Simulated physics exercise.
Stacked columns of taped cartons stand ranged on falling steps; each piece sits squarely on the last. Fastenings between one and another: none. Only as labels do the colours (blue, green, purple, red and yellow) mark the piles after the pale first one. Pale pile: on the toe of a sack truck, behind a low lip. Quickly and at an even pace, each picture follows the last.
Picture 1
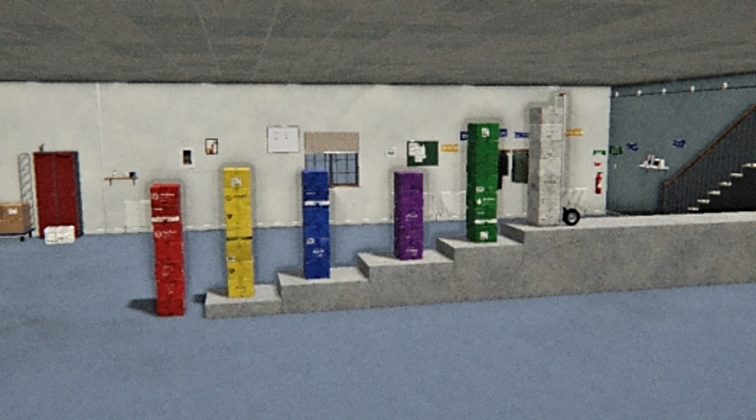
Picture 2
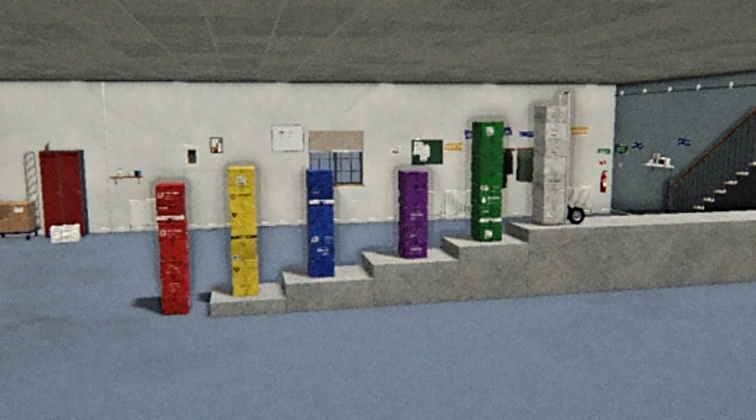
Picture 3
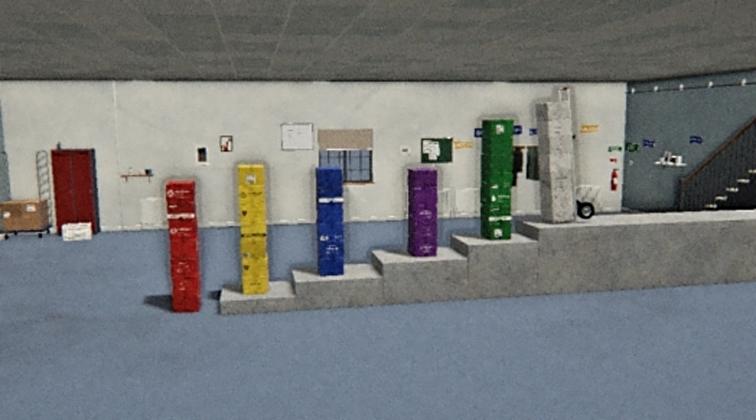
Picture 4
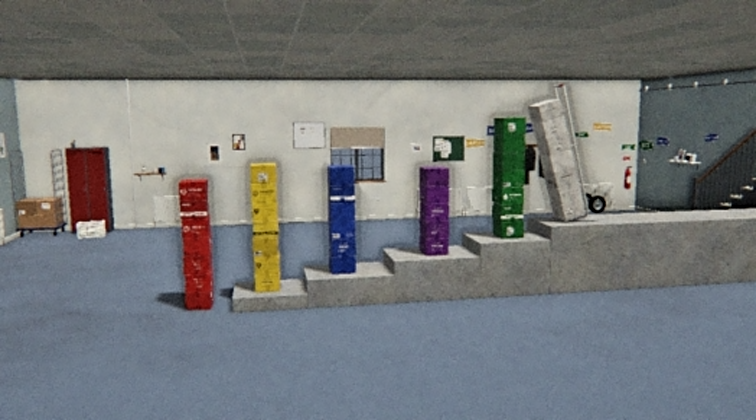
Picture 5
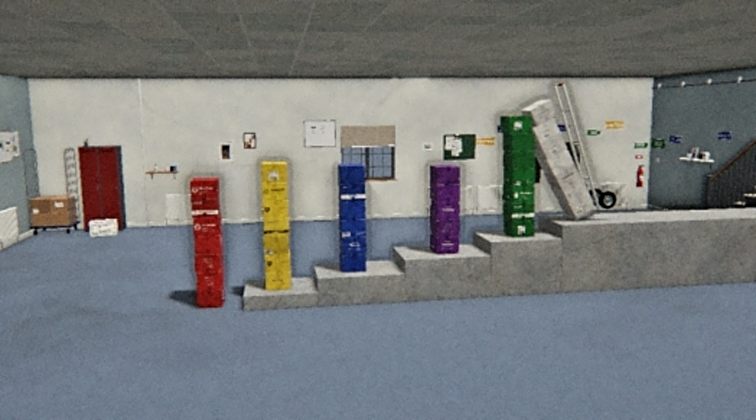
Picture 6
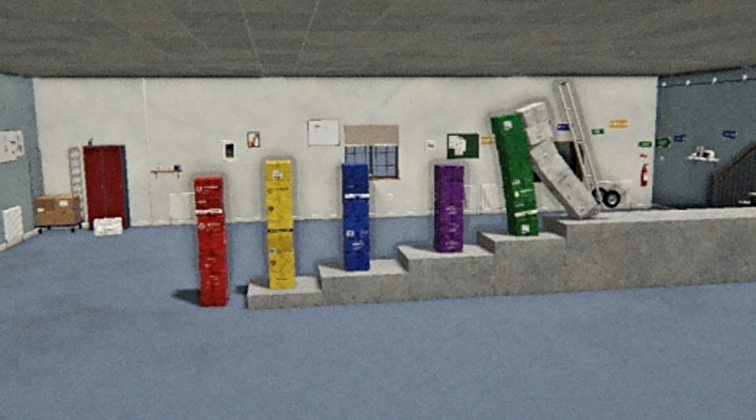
The clip shows colored columns of stacked cartons on ascending steps as the pale stack beside a hand truck at right leans left against the green stack, whose upper part tilts left while the other columns stay upright.
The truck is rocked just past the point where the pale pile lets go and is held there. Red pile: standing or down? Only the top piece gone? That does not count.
Down.
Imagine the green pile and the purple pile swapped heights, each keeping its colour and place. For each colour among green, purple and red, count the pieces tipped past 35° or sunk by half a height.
The result reads green 4, then purple 6, then red 7.
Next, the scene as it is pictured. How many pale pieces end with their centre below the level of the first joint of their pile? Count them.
I make it 7 all told.
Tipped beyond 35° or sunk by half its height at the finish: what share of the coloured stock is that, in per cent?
My estimate is about 90 per cent.
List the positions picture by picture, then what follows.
In the first frame (each place is the centre of the face we see best; the camera pans a little), truck frame (564, 121) level; top red carton (164, 196); top green carton (488, 132); the others all in place.
In the second frame, truck frame (568, 119) level; top red carton (169, 195).
In the third frame, truck frame (569, 115) rocked a little, top of the pale pile leaning barely; top red carton (179, 193); the others all in place.
In the fourth frame, truck frame (568, 112) rocked a little, top of the pale pile leaning clearly; top red carton (192, 191); the others all in place.
In the fifth frame, truck frame (570, 110) rocked clearly, top of the pale pile leaning clearly; top red carton (203, 190); top green carton (521, 125) moved a little; 2 have shifted.
In the sixth frame, truck frame (574, 109) rocked clearly, top of the pale pile leaning clearly; top red carton (207, 189); top green carton (511, 124) tilted a little; steepest lean, the carton at (516, 141); 6 have shifted.
Just after the last frame, 7 of the pale pile down; none of the 7 red cartons down (6 of 32 in all colours); top red carton unmoved; top green carton tilted steeply, some two heights lower.
A moment on, 7 of the pale pile down; 2 of the 7 red cartons down (25 of 32 in all colours); top red carton tilted well over, about its own height lower; top green carton on its side.
When it is over, 7 of the pale pile down; 6 of the 7 red cartons down (29 of 32 in all colours); top red carton upside down; top blue carton upside down. In pixels of the last frame, middles, top blue carton near (212, 254).
